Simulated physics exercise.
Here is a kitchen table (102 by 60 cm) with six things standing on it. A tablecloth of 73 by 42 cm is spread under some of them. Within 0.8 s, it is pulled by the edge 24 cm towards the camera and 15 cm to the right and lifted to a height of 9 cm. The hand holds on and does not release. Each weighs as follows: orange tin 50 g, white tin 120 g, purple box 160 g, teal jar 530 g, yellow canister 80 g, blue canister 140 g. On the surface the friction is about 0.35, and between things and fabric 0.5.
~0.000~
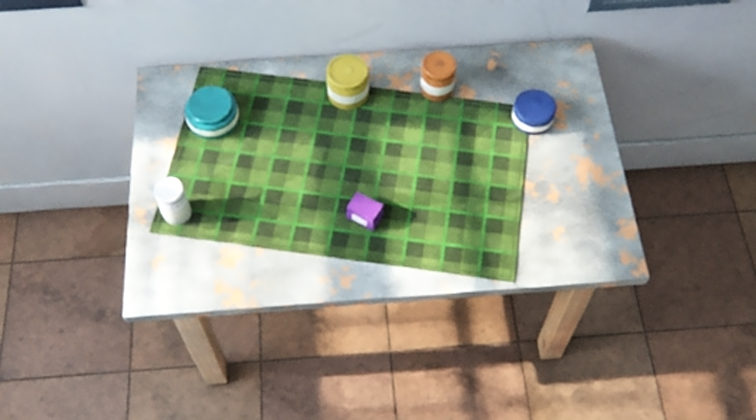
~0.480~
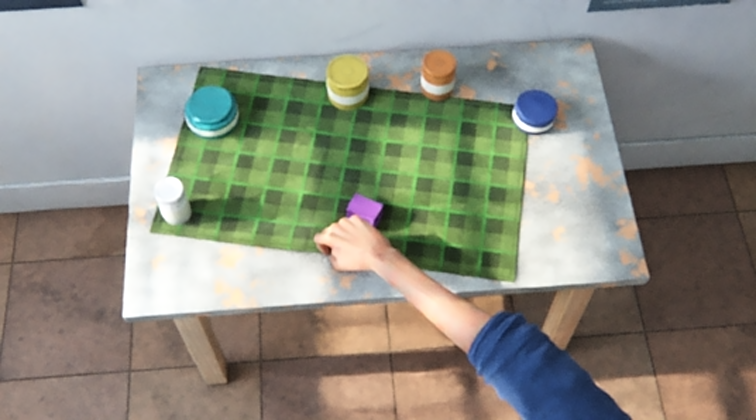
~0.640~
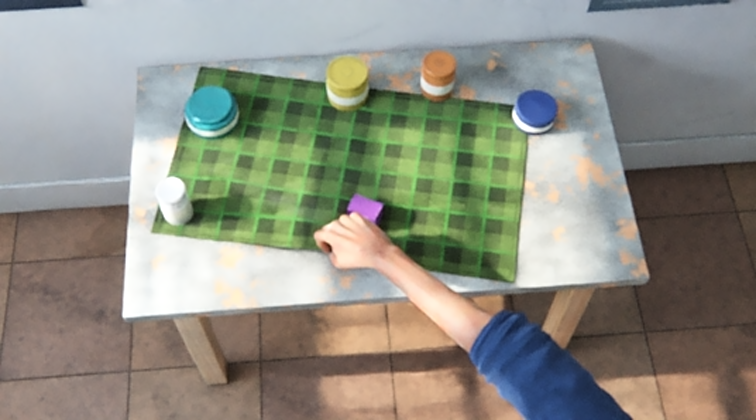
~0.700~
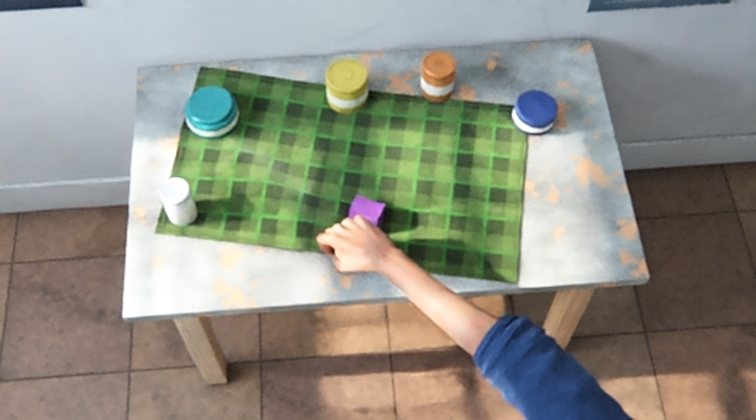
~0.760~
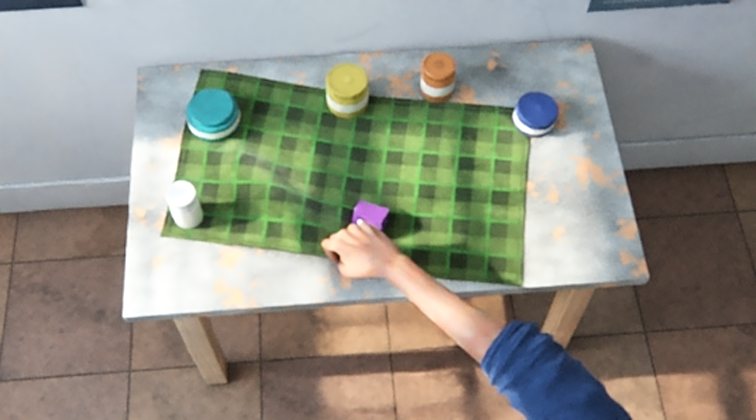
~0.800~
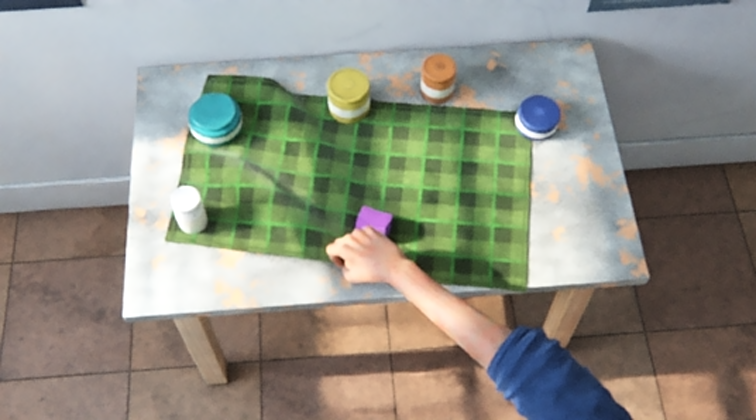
Hand gripping the front edge of a green checked tablecloth, dragging it slightly rightward and towards the camera, containers shifting with it.
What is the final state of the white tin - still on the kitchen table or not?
The white tin is no longer on the kitchen table.
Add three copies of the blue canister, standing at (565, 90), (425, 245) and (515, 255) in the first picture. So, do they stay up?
Still on top, off the top, off the top.
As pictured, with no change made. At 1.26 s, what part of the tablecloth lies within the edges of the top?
I'd say close to 75 per cent of it.
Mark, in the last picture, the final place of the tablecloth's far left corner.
That corner comes to rest close to (281, 161) in the last view.
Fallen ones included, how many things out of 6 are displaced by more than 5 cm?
The number is 5.
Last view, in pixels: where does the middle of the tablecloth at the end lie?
Around (398, 291).
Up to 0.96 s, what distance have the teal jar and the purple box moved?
Estimate: Teal jar near 10 cm, purple box near 10 cm.
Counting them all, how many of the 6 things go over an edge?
Tally: 1.
By 1.0 s, 95 % of the tablecloth is still over the top; white tin 12 cm off its start, purple box 12 cm off its start, teal jar 11 cm off its start.
By 1.1 s, 85 % of the tablecloth is still over the top; white tin 21 cm off its start, teal jar 20 cm off its start, purple box 20 cm off its start.
By 1.3 s, 75 % of the tablecloth is still over the top; white tin 27 cm off its start at (264, 278), teal jar 27 cm off its start at (278, 197), yellow canister 26 cm off its start at (361, 175).
By 1.4 s, 65 % of the tablecloth is still over the top; white tin 35 cm off its start, teal jar 31 cm off its start, yellow canister 30 cm off its start.
By 3.0 s, 60 % of the tablecloth is still over the top; white tin over the edge, teal jar 31 cm off its start at (287, 210), yellow canister 30 cm off its start at (391, 188), purple box on its side, 27 cm off its start at (445, 316).
